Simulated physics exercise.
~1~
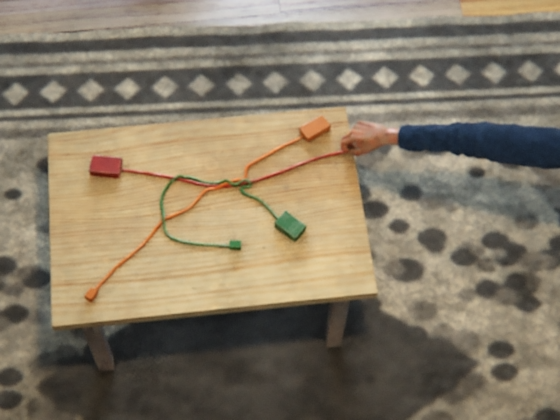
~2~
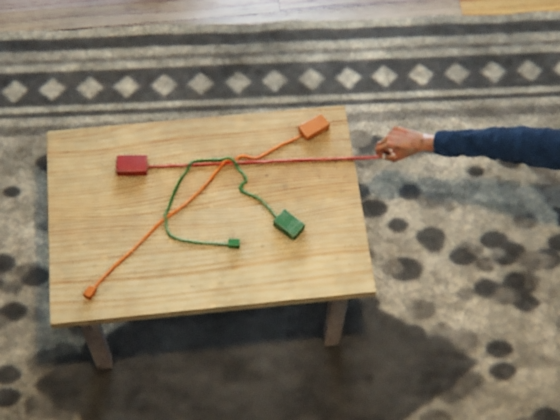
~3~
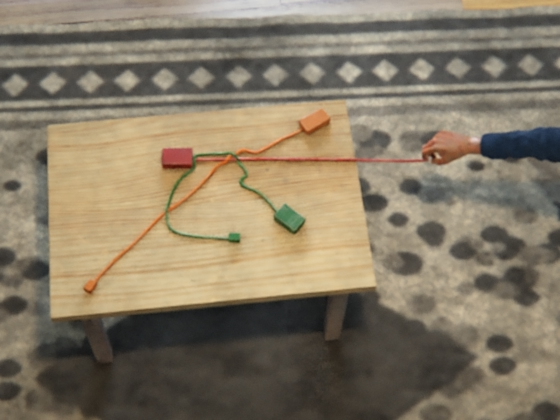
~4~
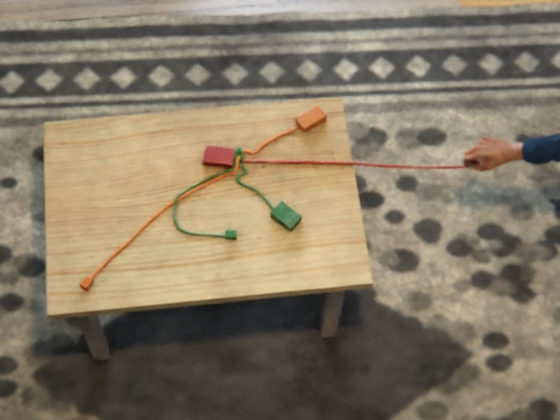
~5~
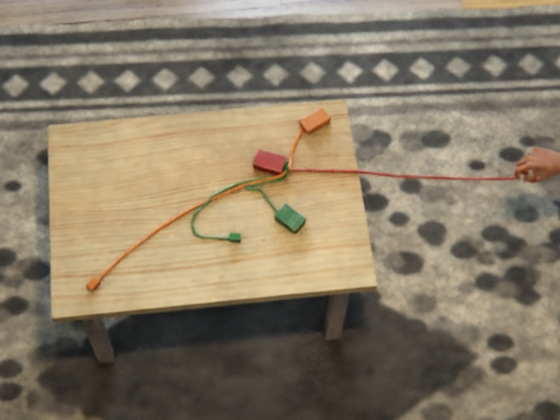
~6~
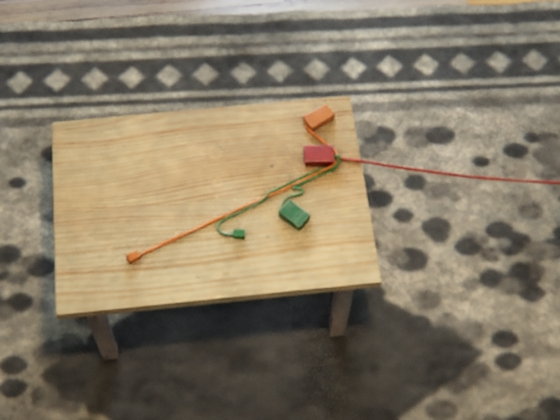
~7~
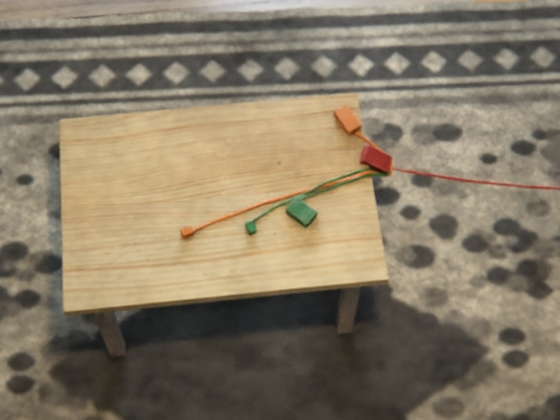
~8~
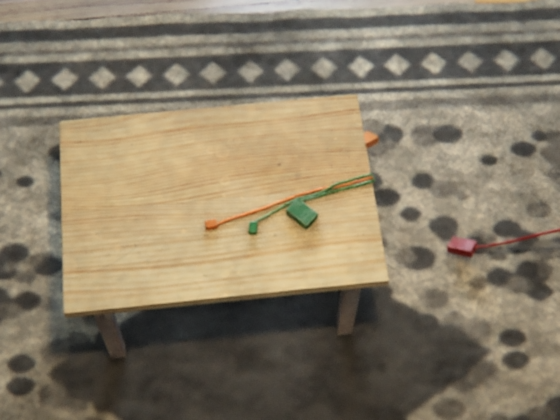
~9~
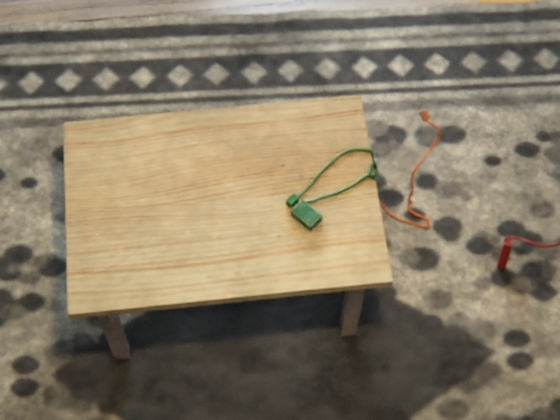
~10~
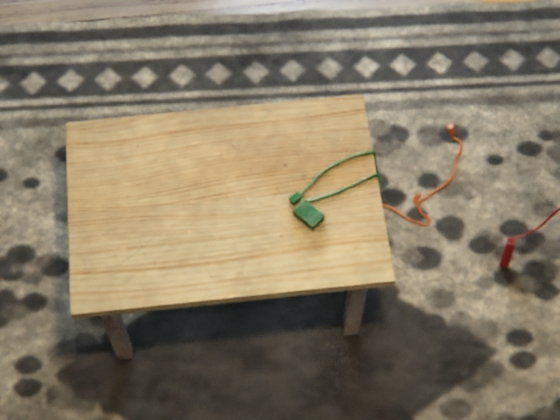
In this clip, a hand pulls a red lead rightward across a wooden table with tangled orange and green leads, dragging its red block charger off the edge; the orange lead and charger follow onto the floor, while the green charger stays on the table, its plug drawn beside it.
